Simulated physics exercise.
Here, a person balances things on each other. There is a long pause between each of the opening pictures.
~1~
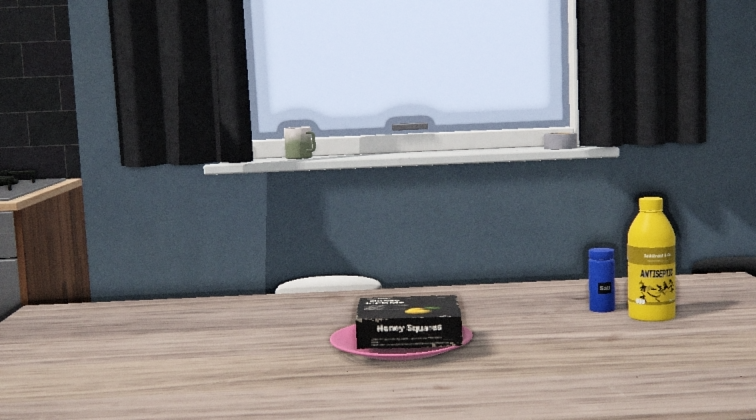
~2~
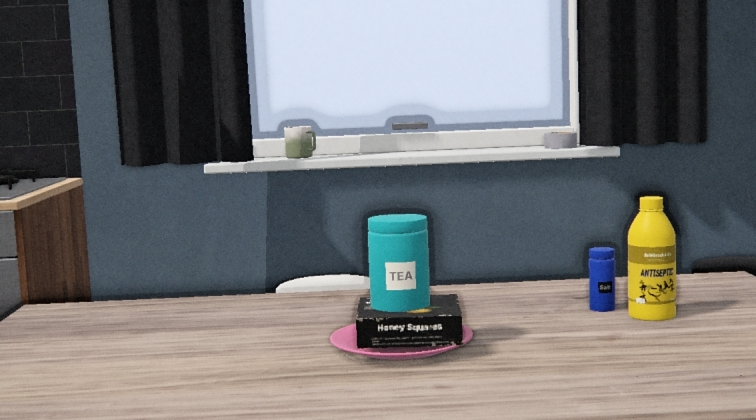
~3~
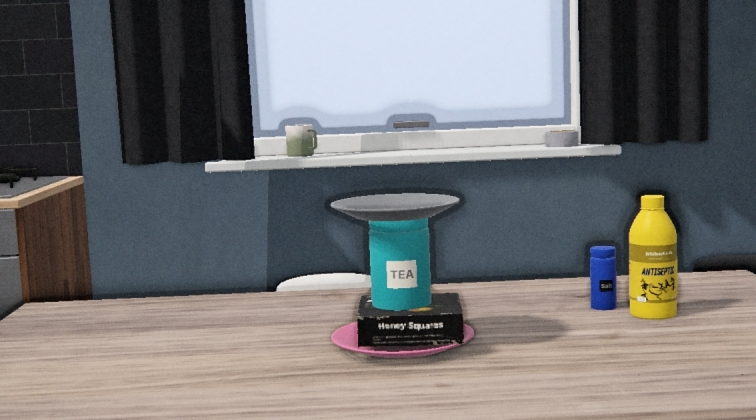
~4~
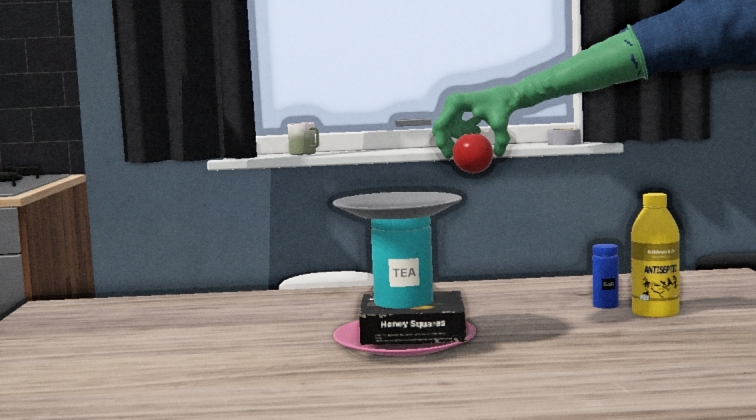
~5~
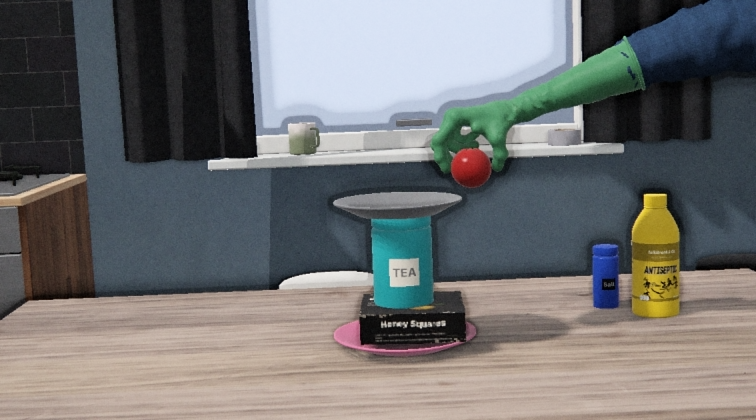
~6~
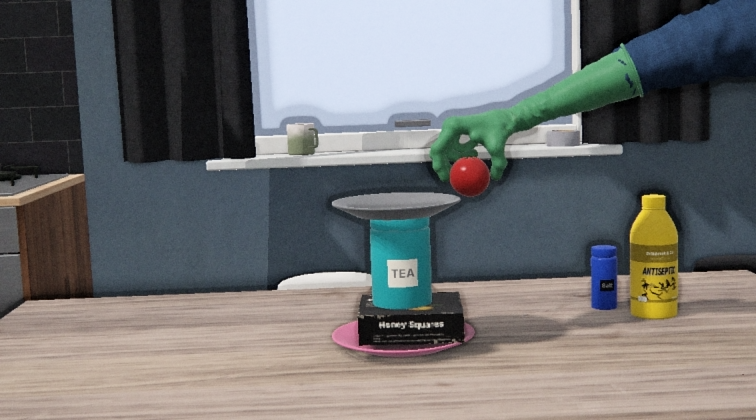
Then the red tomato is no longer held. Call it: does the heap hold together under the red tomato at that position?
It falls apart.
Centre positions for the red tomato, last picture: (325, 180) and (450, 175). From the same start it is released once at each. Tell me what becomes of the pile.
Try one: It topples; try two: It stands firm.
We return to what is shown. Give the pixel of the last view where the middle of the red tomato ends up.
Around (519, 323).
Then, 0.30 s on from there, red tomato now fallen.
Then, 0.40 s on from there, things are still on the move.
Then, 0.90 s on from there, nothing new.
In the end, fallen, red tomato; the other 6 unmoved. At the end, from the last picture's camera, red tomato near (519, 323). The pile gives way.
